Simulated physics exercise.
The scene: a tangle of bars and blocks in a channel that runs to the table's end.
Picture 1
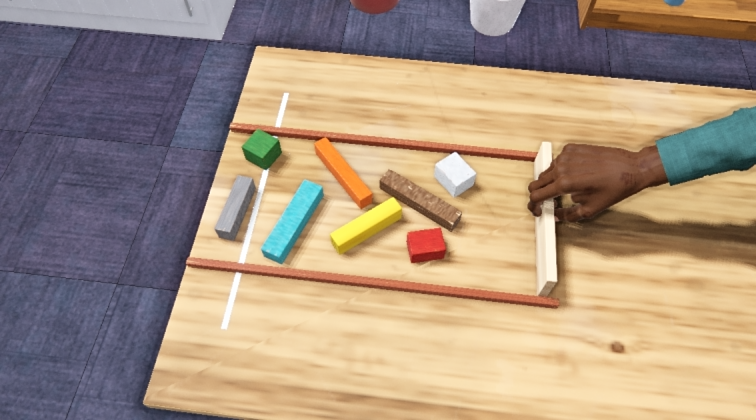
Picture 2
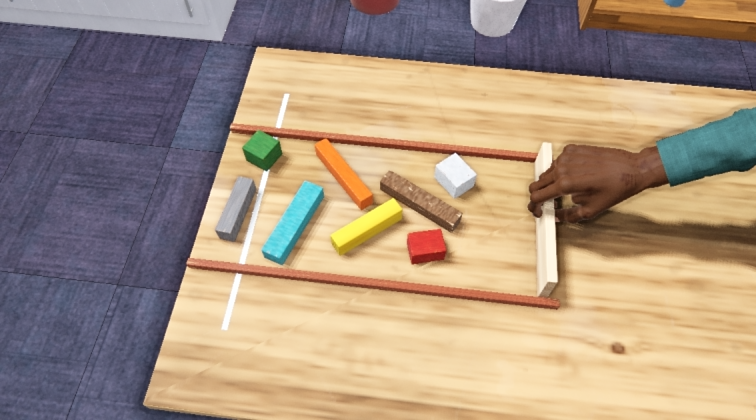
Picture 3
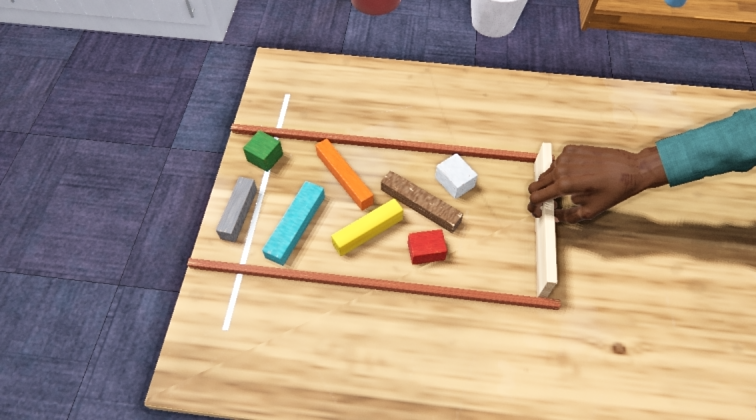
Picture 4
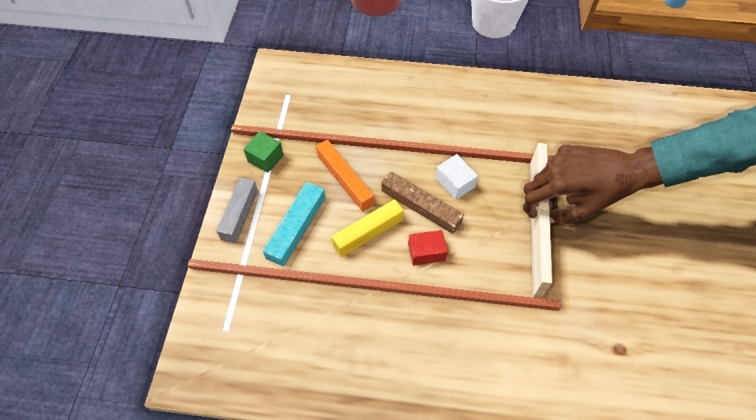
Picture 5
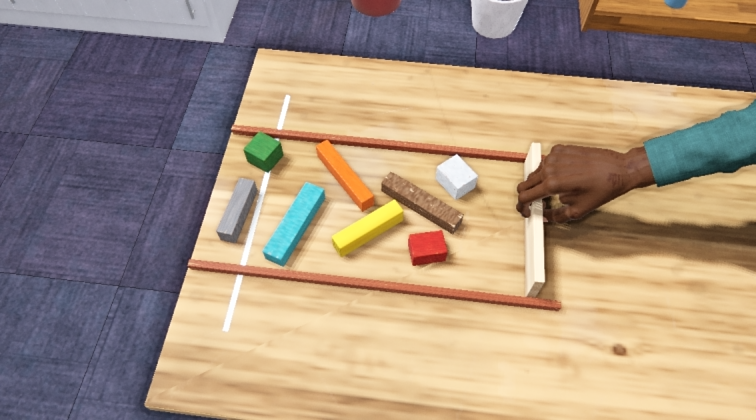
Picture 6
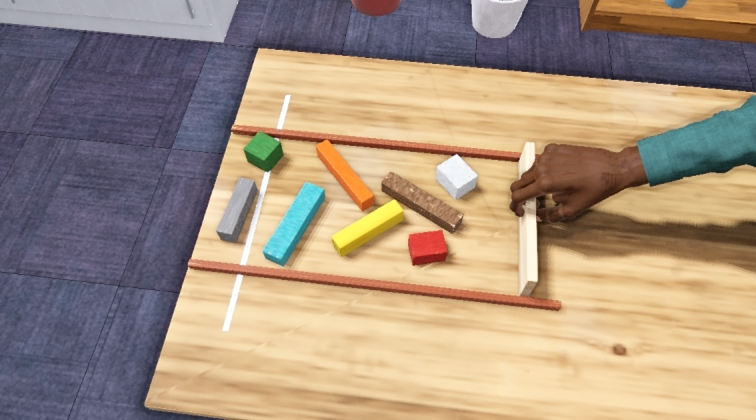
A hand slid an upright wooden board a short way left between two reddish rails, while the colourful bars and blocks scattered ahead of it, some near a white line, stayed still and untouched.
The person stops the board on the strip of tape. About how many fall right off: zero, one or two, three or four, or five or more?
As it turns out, the number that fall off is three or four.
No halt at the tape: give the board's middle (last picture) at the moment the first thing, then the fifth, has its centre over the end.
About (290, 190), then (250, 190).
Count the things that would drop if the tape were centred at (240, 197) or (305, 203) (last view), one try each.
Try by try, 5 and 0.
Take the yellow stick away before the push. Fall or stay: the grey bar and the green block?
The grey bar falls; the green block is lost.
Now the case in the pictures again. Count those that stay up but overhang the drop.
2 of them.
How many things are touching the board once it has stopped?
3 of them.
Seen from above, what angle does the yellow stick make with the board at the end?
Roughly 0° out of line.
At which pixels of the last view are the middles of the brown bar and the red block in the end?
First (239, 169), then (232, 233).
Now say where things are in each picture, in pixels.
Grey bar (236, 208); green block (262, 150); turquoise bar (294, 221); board (544, 216); tape (259, 197), in the first frame.
Green block (263, 151); yellow stick (367, 227), in the second frame.
Turquoise bar (295, 222); orange bar (344, 174), in the third frame.
Grey bar (238, 210); white block (456, 177), in the fourth frame.
Green block (264, 152); red block (427, 248), in the fifth frame.
Grey bar (238, 210); green block (264, 152); turquoise bar (295, 223); board (527, 217); tape (261, 199), in the sixth frame.
Soon after, none off yet; grey bar at rest near (238, 210); green block at rest near (264, 152); turquoise bar at rest near (295, 223).
Then, none off yet; grey bar at rest near (238, 210); green block moving near (257, 153); turquoise bar moved a little near (263, 222).
At rest, the number that fall off is three or four; fallen, turquoise bar, green block and grey bar.
